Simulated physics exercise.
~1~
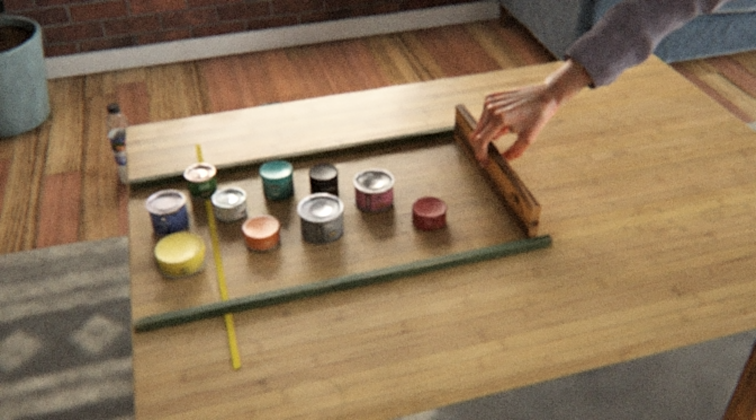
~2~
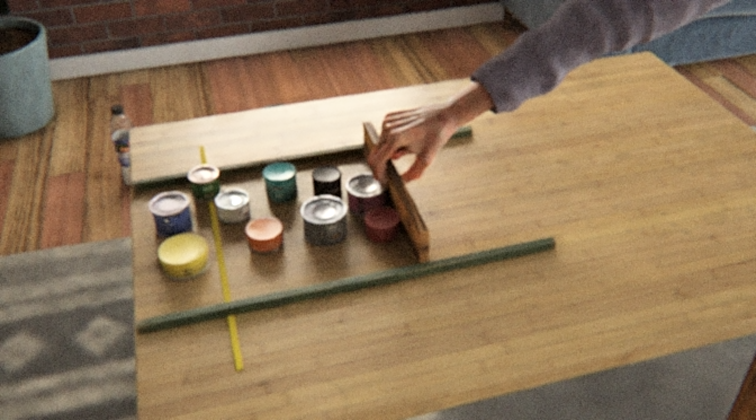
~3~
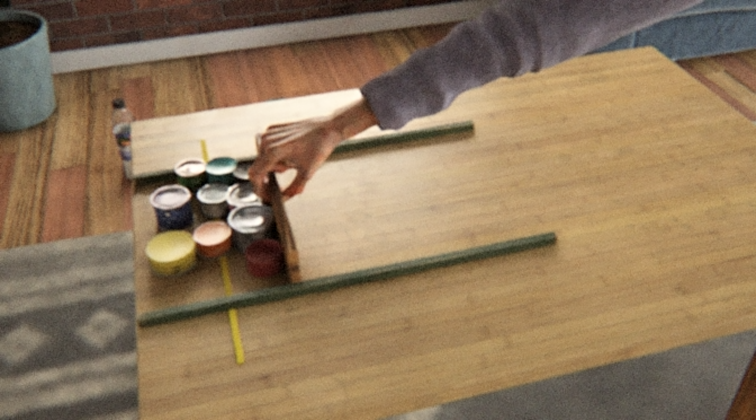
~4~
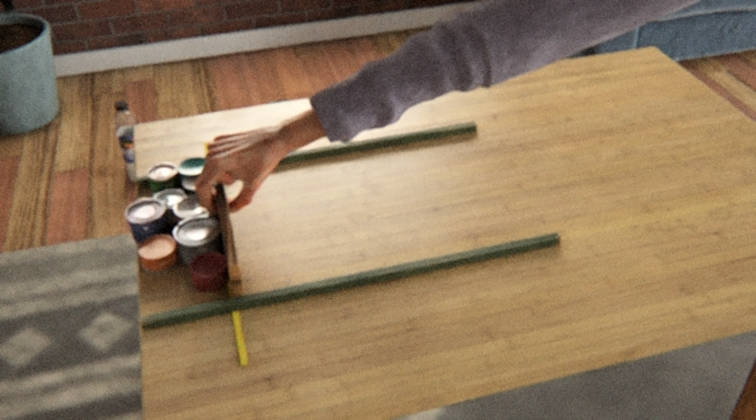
A hand in a grey sleeve holds a wooden board upright at the right end of two dark green rails on a wooden table, seen from above at an angle. Between the rails stand small tins and pots, yellow at the left, red at the right, with blue, teal, black, orange and pink among them, and a yellow strip crosses beneath. The board slides left, reaching the red and pink ones first, then crowds the rest together. It pushes the cluster past the strip to the table's left edge, where the yellow tin drops from view, and the others remain bunched against the board.
